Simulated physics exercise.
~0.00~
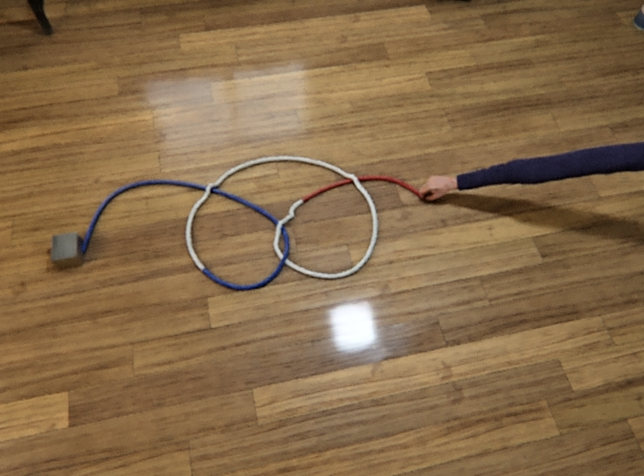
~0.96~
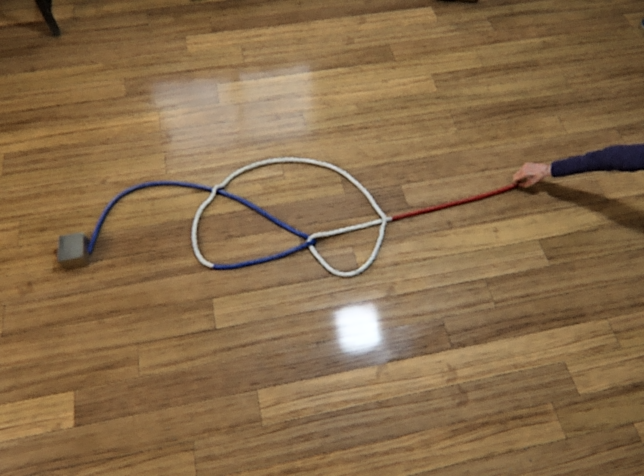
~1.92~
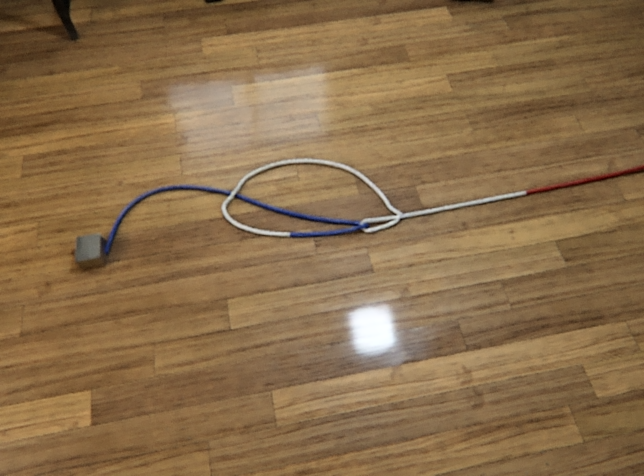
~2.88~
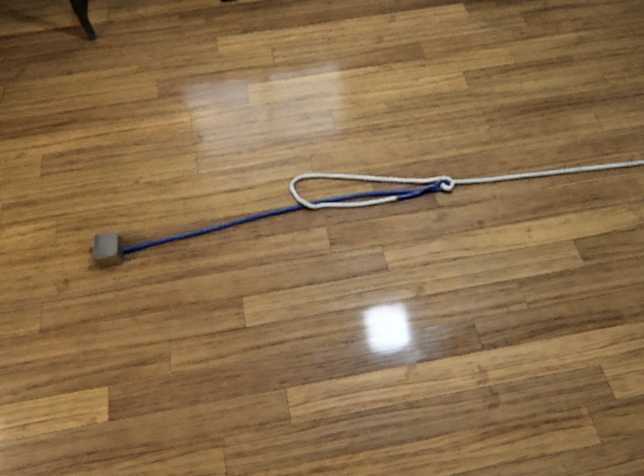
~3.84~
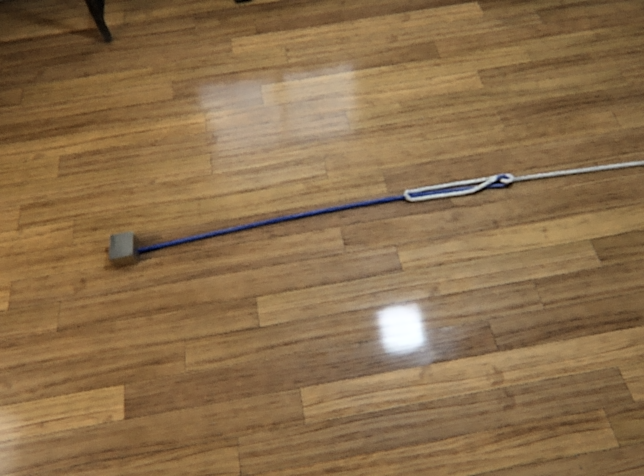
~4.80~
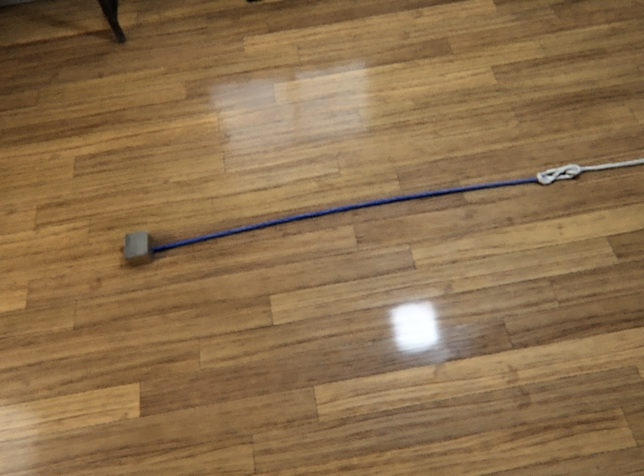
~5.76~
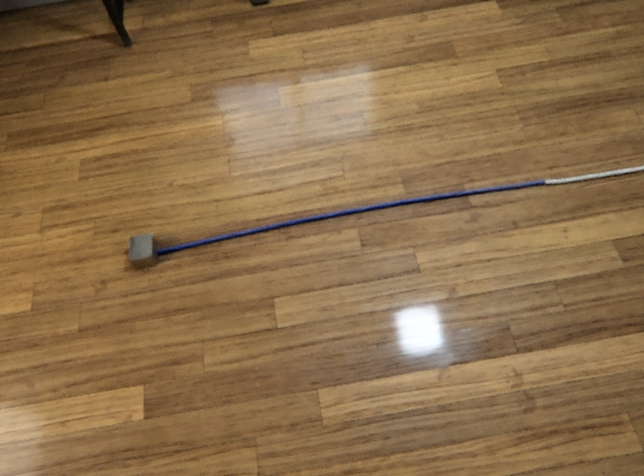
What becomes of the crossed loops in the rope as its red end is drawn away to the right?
The loops narrow, bunch up into a small tangle and then come undone, so the rope lies straight without a knot in the part still in view.
